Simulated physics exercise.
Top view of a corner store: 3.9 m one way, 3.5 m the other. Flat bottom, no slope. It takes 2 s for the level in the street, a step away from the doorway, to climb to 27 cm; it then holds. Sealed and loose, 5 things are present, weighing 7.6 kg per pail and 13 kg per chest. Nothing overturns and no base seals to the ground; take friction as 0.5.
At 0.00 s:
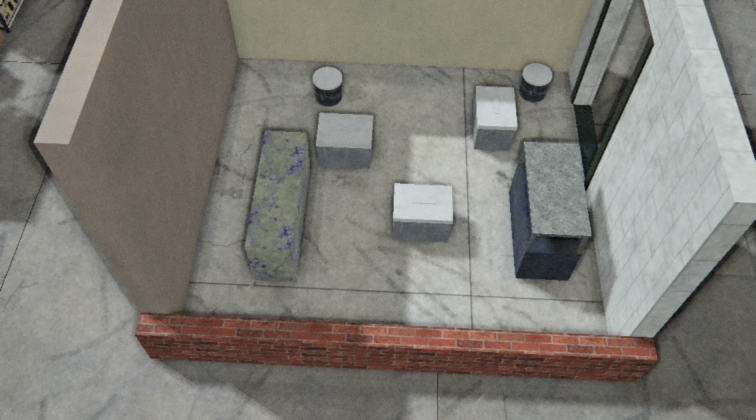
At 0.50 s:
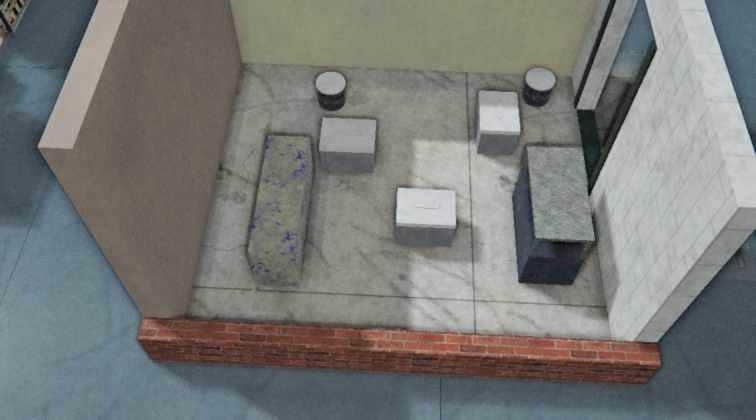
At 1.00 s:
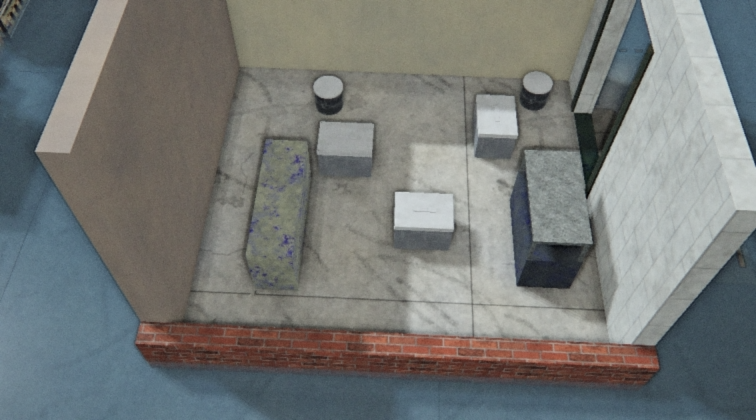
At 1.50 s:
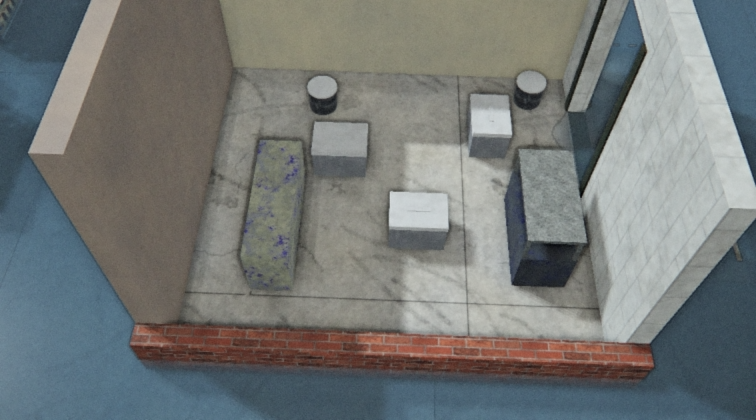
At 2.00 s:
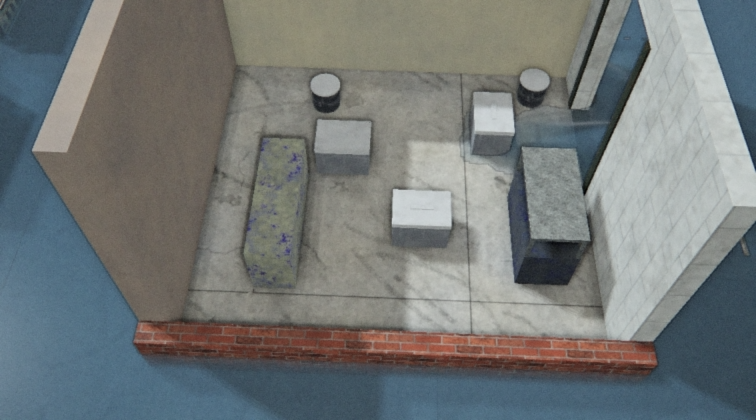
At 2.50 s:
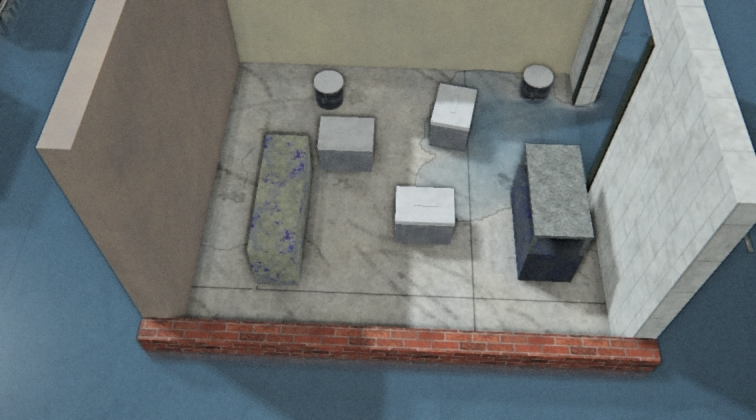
In a corner store seen from above, blue water surrounded the walls outside, then came in through the doorway on the right and spread across the floor, shifting a pale chest to the left.
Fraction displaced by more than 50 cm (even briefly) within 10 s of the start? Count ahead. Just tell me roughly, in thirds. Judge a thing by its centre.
Roughly one to two thirds.
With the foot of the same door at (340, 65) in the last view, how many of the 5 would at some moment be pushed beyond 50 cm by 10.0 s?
Result: 5 of them.
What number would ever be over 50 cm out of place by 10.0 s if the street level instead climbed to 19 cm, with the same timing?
Under that setup the answer is 3.
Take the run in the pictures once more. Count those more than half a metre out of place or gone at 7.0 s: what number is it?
By then the count is 3.
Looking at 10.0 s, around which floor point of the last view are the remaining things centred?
Close to pixel (404, 239).
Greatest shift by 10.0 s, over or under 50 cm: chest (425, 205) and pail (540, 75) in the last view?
Within, within.
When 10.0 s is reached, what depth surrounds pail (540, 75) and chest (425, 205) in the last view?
About 14 and 7 cm.
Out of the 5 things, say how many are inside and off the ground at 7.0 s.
Then: 3.
After 3.5 s 1 of 5 are over 50 cm from their spots; 0 afloat.
After 4.5 s 3 of 5 are over 50 cm from their spots; 2 afloat.
After 7.0 s 3 of 5 are over 50 cm from their spots; 3 afloat.
After 10.0 s 3 of 5 are over 50 cm from their spots, and 3 have been at some point; 5 afloat.
